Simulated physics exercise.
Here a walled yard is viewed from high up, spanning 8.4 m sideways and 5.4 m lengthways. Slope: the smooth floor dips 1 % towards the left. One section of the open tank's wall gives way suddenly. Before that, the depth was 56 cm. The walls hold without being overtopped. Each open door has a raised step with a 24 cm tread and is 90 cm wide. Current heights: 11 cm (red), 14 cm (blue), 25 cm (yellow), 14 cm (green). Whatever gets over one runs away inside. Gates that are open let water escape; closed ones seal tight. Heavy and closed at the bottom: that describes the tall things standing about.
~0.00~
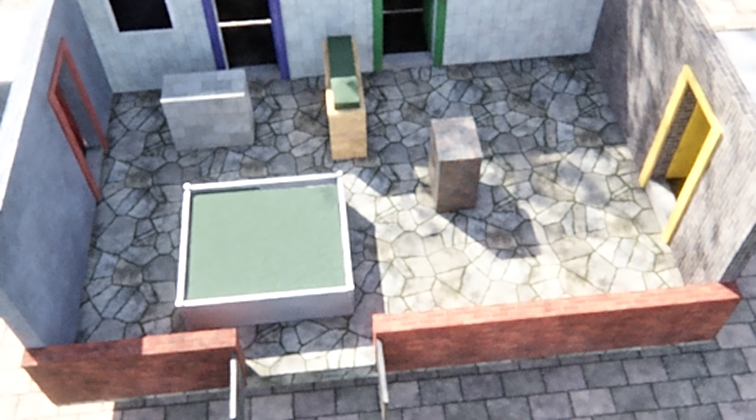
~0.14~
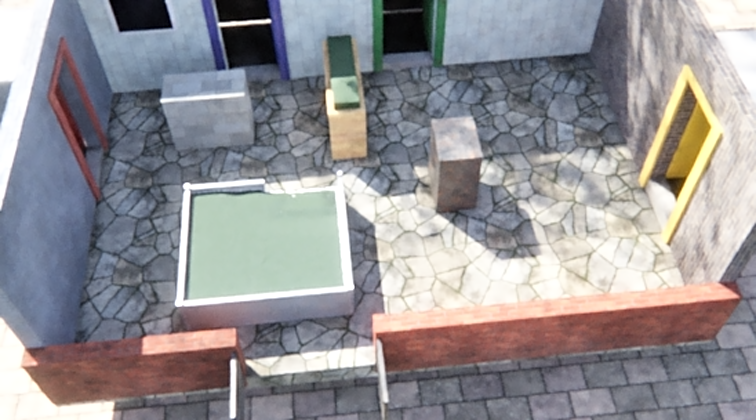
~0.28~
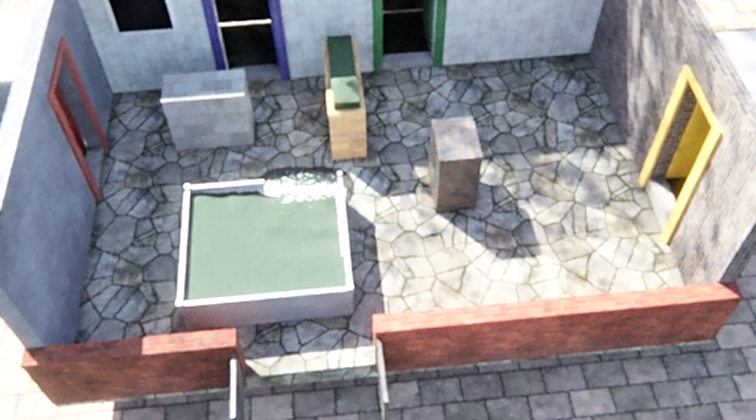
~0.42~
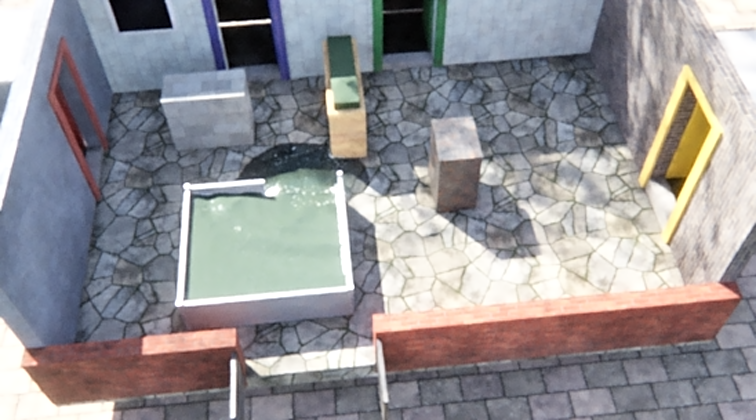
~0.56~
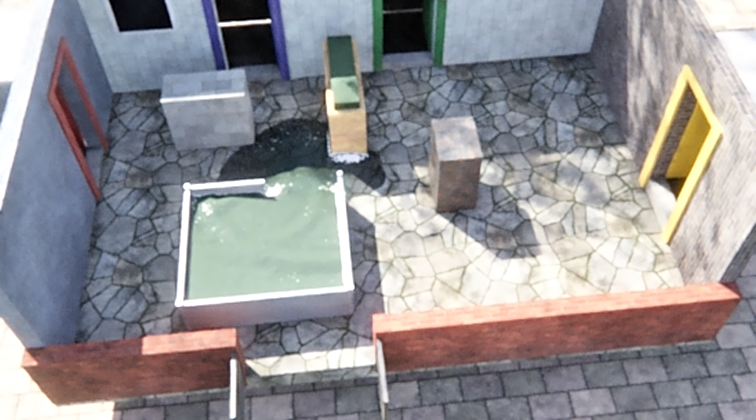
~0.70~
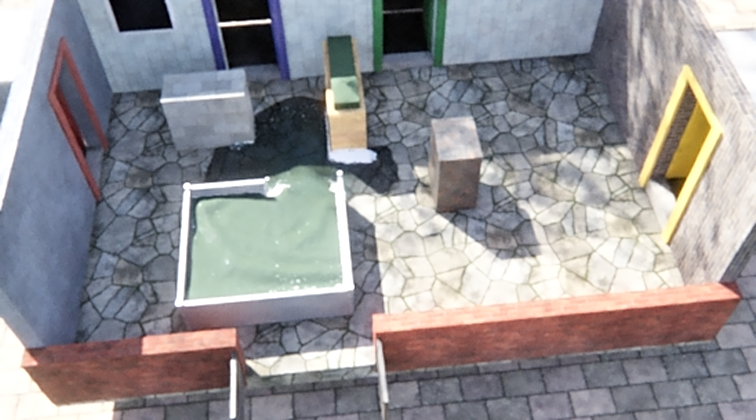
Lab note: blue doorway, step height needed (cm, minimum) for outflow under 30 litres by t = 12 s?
Approx. 23 cm.
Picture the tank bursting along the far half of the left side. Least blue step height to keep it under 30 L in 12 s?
A height of around 5.5 cm.
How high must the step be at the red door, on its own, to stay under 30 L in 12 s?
For red, a step near 6.5 cm.
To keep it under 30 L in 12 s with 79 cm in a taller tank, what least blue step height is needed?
34 cm.
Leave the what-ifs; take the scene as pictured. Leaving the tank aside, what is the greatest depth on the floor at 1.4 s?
About 30 cm.
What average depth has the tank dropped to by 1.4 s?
About 40 centimetres on average.
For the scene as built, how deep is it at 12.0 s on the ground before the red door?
Depth: Near 6.5 cm.
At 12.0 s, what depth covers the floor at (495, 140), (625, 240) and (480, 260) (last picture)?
About 4, 2 and 2 cm.
After 1.4 s water covers 15 % of the floor, deepest (30 cm) near (302, 83); 22 cm at the blue door, 3 litres in over its 14 cm step.
After 3.0 s water covers 45 % of the floor, deepest (26 cm) near (291, 84); 25 cm at the blue door, 100 litres in over its 14 cm step.
After 12.0 s water covers 95 % of the floor, deepest (12 cm) near (91, 244); 7 cm at the blue door, 147 litres in over its 14 cm step.
At the blue door as built, the water arrived by 1.0 s and peaked near 28 cm at 2.2 s.
Run again over the same 12 s with other heights there, 70 litres in over 18.5 cm, 18 litres over 25 cm. The limit of 30 litres is kept from about 23 cm up.
